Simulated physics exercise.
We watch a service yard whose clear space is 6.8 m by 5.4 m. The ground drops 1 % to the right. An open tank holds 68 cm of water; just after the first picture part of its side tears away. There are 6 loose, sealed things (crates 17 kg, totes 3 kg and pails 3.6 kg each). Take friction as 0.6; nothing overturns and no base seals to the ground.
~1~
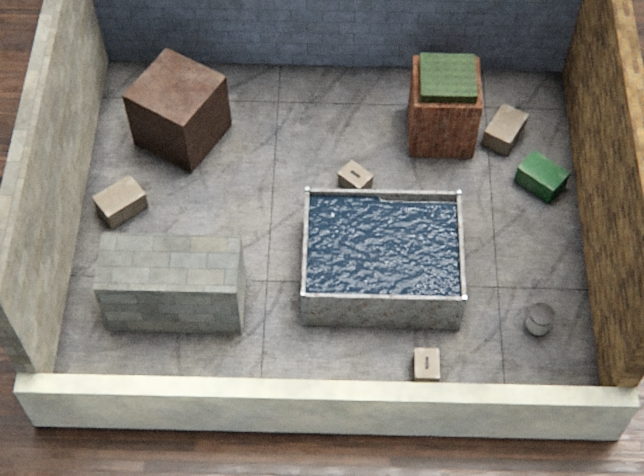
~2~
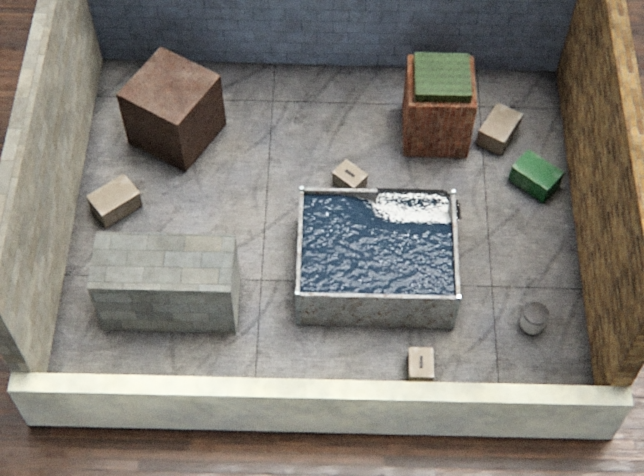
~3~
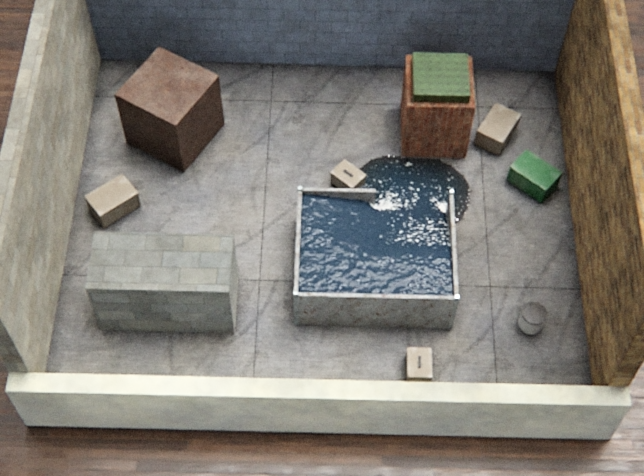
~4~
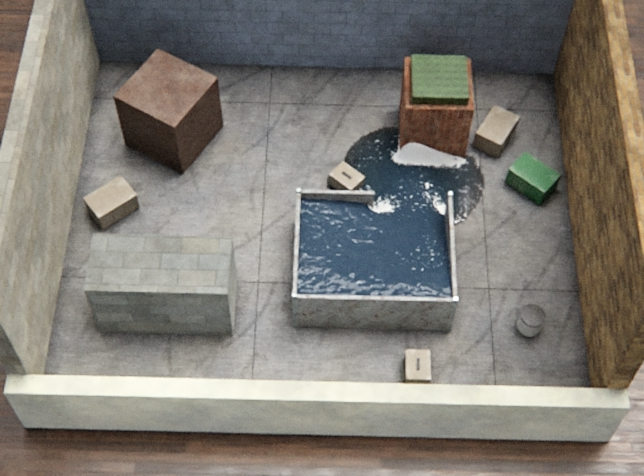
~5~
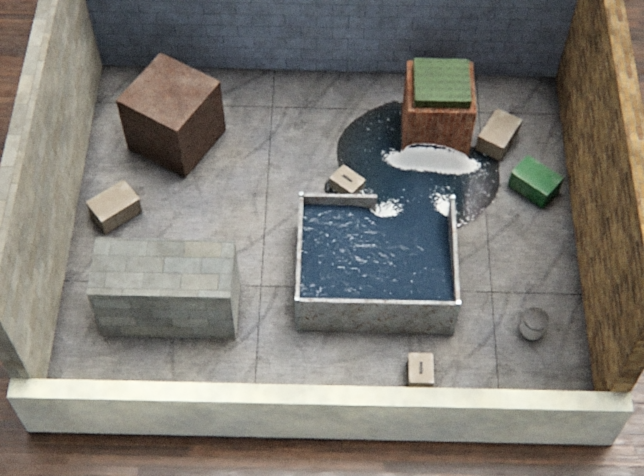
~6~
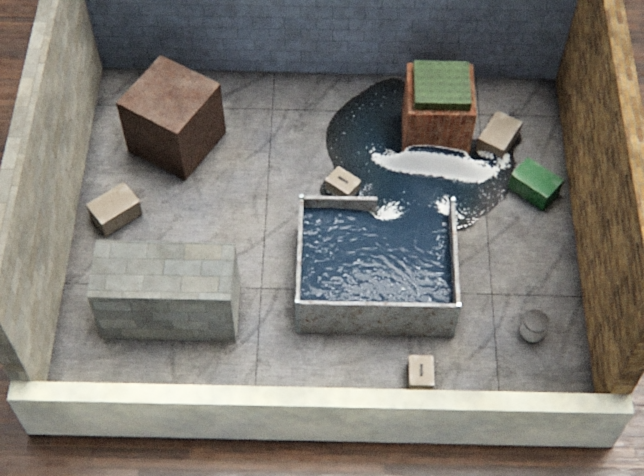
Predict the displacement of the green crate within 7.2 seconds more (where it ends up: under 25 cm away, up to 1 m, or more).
Green crate ends far away.
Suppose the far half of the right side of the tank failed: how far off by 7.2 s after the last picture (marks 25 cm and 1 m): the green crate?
Then the green crate travels far.
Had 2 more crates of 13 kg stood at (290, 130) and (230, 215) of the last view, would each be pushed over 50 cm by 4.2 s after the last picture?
In turn: More, less.
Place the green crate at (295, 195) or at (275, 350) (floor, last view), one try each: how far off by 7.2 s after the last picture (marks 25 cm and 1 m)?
In turn: It holds its place; it holds its place.
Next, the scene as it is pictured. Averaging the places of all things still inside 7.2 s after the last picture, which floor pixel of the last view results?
At about (385, 266).
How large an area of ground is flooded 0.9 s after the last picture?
Roughly 12.0 m2.
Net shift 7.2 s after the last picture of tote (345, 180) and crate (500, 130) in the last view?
In that order: 20 cm, 80 cm.
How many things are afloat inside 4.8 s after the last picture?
At that moment 1.
Then, 0.9 s after the last picture the green crate is near (550, 192), 0.3 m from its start, aground; 0 afloat.
Then, 2.8 s after the last picture the green crate is near (523, 305), 2.0 m from its start, aground; 0 afloat.
Then, 4.8 s after the last picture the green crate is near (520, 308), 2.1 m from its start, aground; 1 afloat.
Then, 7.2 s after the last picture the green crate is near (520, 308), 2.1 m from its start, aground; 3 afloat.
